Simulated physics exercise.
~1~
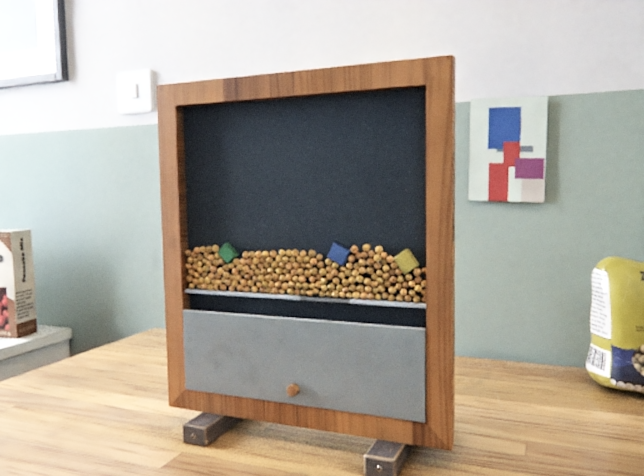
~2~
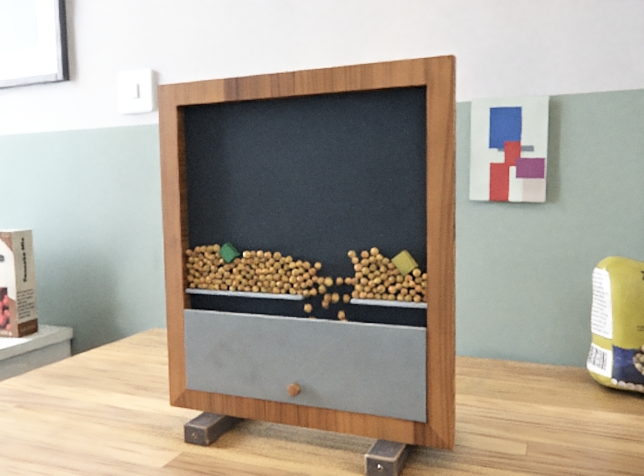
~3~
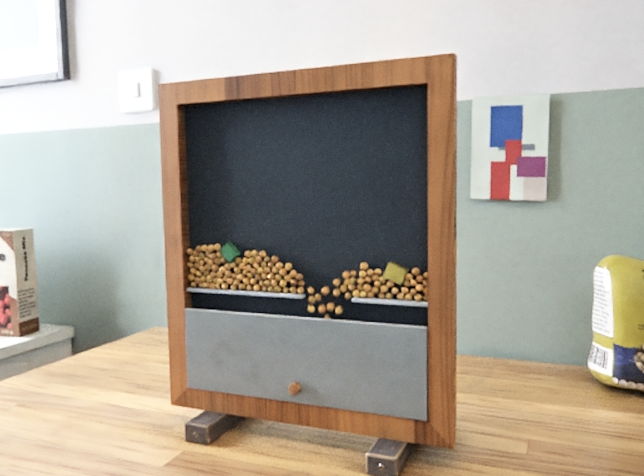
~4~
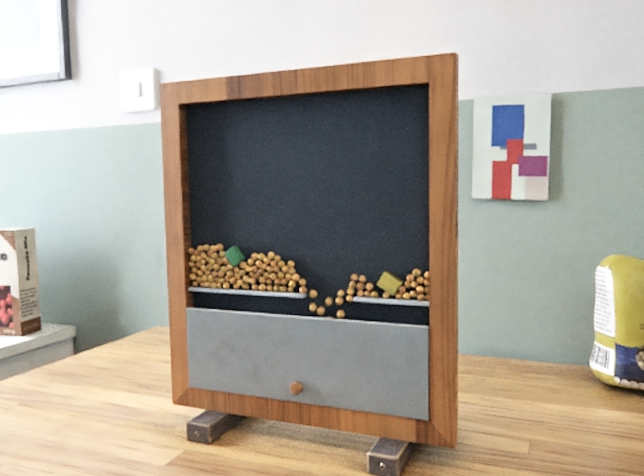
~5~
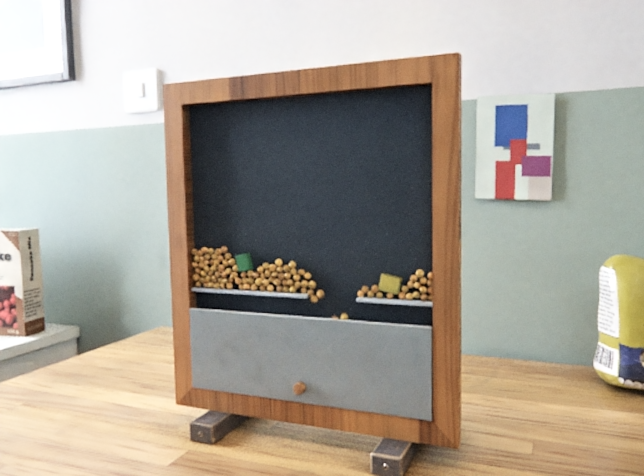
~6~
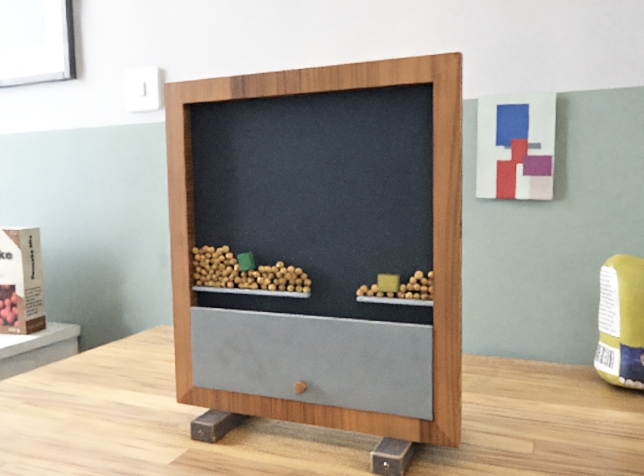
Small wooden beads in a framed box poured down through a gap that opened in their shelf, and the blue block dropped out of sight with them. The green and yellow blocks shifted and settled among the beads left on either side.
